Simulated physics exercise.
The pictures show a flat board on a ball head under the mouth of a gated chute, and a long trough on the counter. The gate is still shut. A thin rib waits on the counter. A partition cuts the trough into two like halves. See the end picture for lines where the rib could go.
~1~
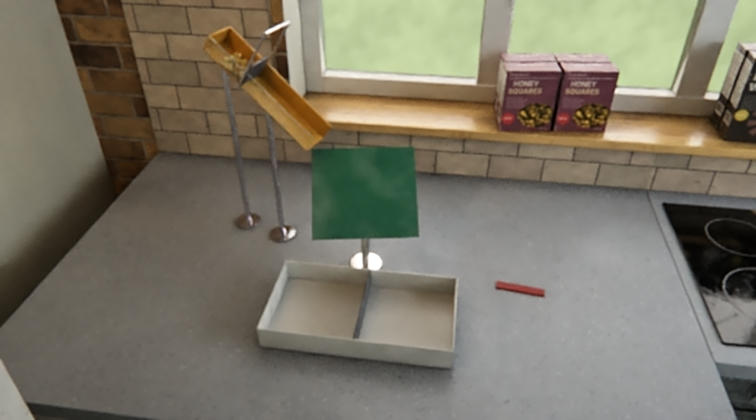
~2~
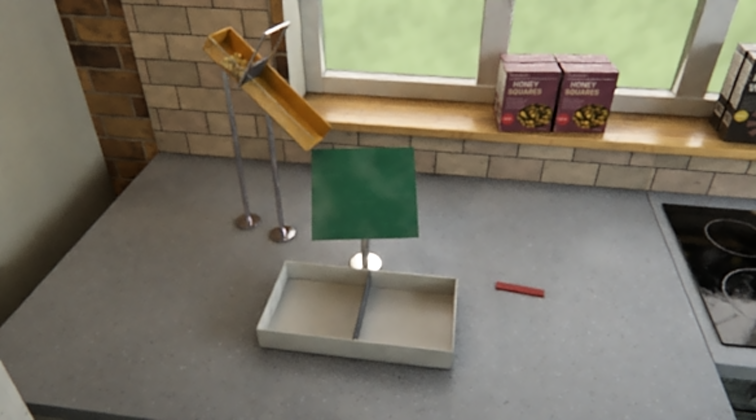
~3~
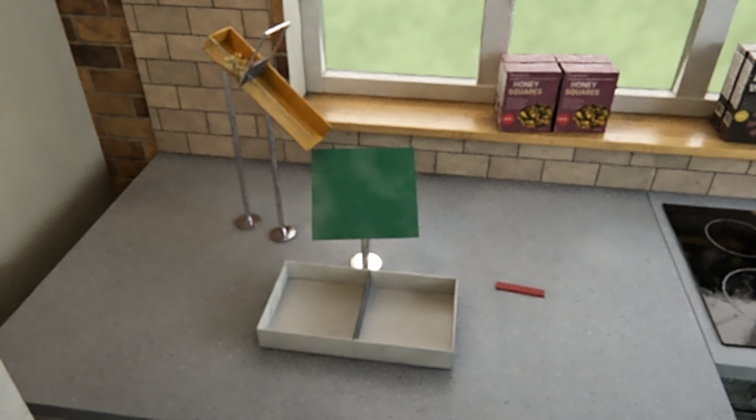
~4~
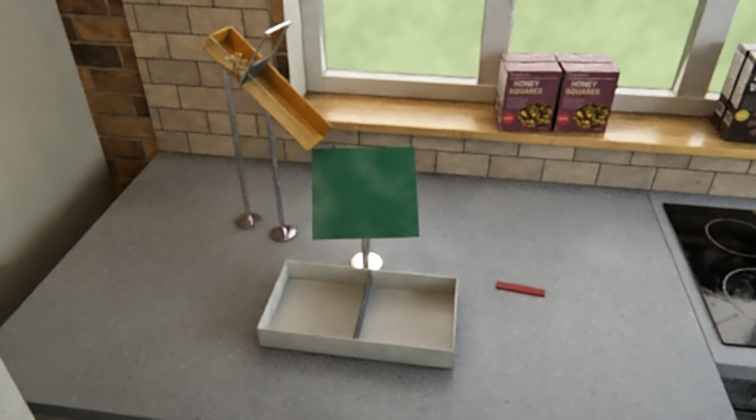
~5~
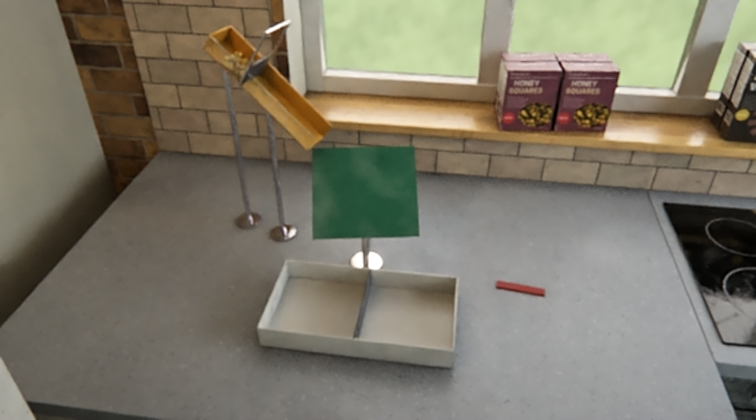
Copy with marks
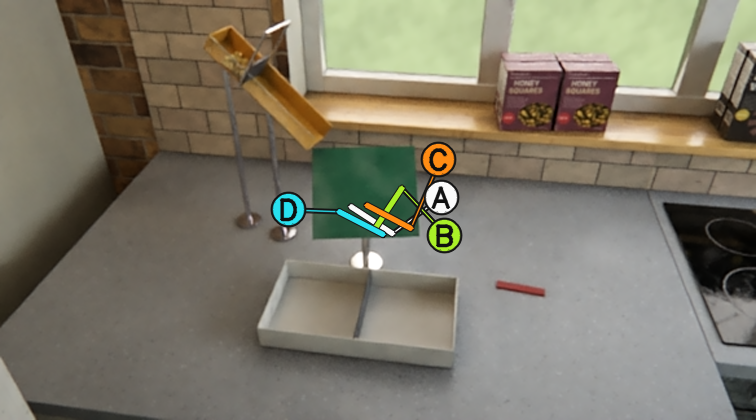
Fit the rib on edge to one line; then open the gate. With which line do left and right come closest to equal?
Line B.
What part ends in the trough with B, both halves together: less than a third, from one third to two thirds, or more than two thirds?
More than two thirds.
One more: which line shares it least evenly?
That would be D.
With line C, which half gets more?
The right half.
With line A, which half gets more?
More lands on the right.
On the marked copy, line A from (351, 206) to (392, 233); line B from (401, 188) to (375, 227); line C from (366, 205) to (410, 228); line D from (339, 211) to (383, 234).
Choosing A, of what is caught, about a quarter in the left half, most in the right.
Choosing B, of what is caught, about half in the left half, about half in the right.
Choosing C, of what is caught, about a quarter in the left half, most in the right.
Choosing D, of what is caught, none in the left half, all in the right.
